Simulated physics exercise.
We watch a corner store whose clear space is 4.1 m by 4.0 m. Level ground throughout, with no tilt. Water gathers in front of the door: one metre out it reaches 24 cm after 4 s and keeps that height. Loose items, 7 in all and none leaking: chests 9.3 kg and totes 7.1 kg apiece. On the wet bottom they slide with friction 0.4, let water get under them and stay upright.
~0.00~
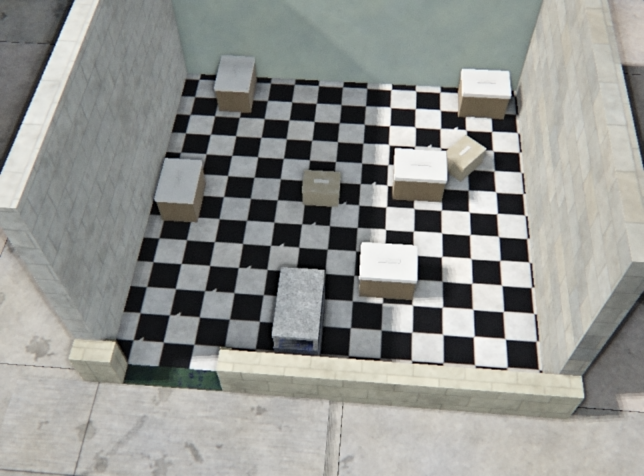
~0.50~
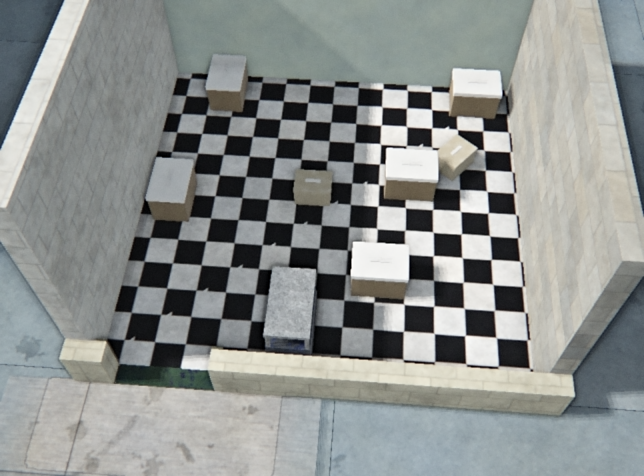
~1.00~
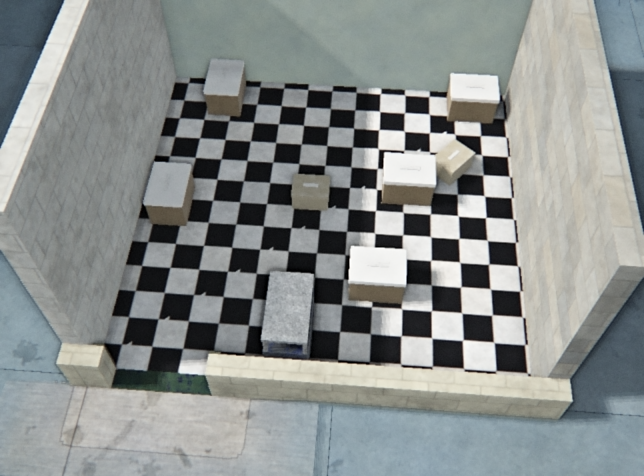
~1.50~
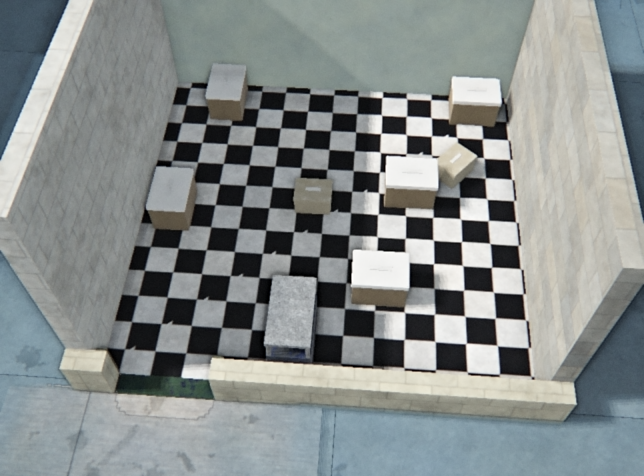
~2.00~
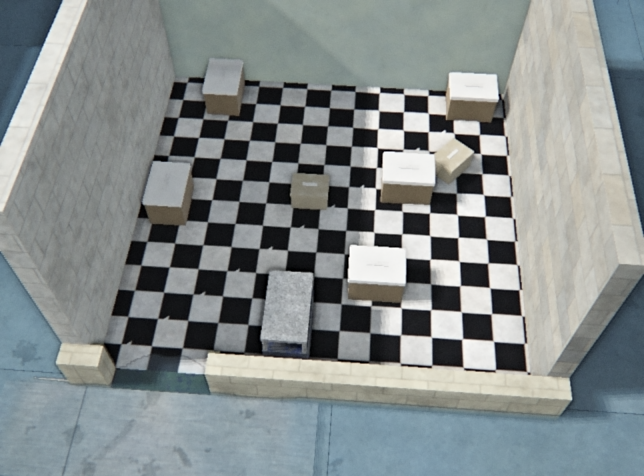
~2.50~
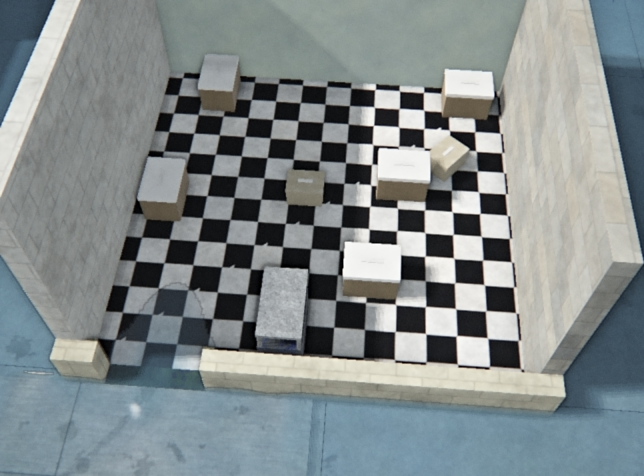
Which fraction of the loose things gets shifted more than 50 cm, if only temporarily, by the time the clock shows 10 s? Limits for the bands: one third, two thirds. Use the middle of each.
The number moved that far will hit two thirds or go past.
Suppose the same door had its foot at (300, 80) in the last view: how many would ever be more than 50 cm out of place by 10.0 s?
That would give 4.
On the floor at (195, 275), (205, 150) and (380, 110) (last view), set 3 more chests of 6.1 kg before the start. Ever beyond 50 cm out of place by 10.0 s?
So, in the order asked, it's too far, too far and too far.
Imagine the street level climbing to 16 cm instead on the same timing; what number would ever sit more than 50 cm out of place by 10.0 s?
That would give 2.
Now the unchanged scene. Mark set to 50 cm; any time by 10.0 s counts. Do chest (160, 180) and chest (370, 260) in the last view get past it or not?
First farther, then not as far.
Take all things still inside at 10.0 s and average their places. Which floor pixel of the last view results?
It works out to somewhere near (440, 199) on the floor.
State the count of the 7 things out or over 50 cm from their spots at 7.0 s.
The answer is 2.
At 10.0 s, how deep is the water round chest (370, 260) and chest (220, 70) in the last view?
Roughly 2 and 12 cm.
After 3.5 s 0 of 7 are over 50 cm from their spots; 0 afloat.
After 4.5 s 0 of 7 are over 50 cm from their spots; 0 afloat.
After 7.0 s 2 of 7 are over 50 cm from their spots; 2 afloat.
After 10.0 s 5 of 7 are over 50 cm from their spots, and 5 have been at some point; 5 afloat.
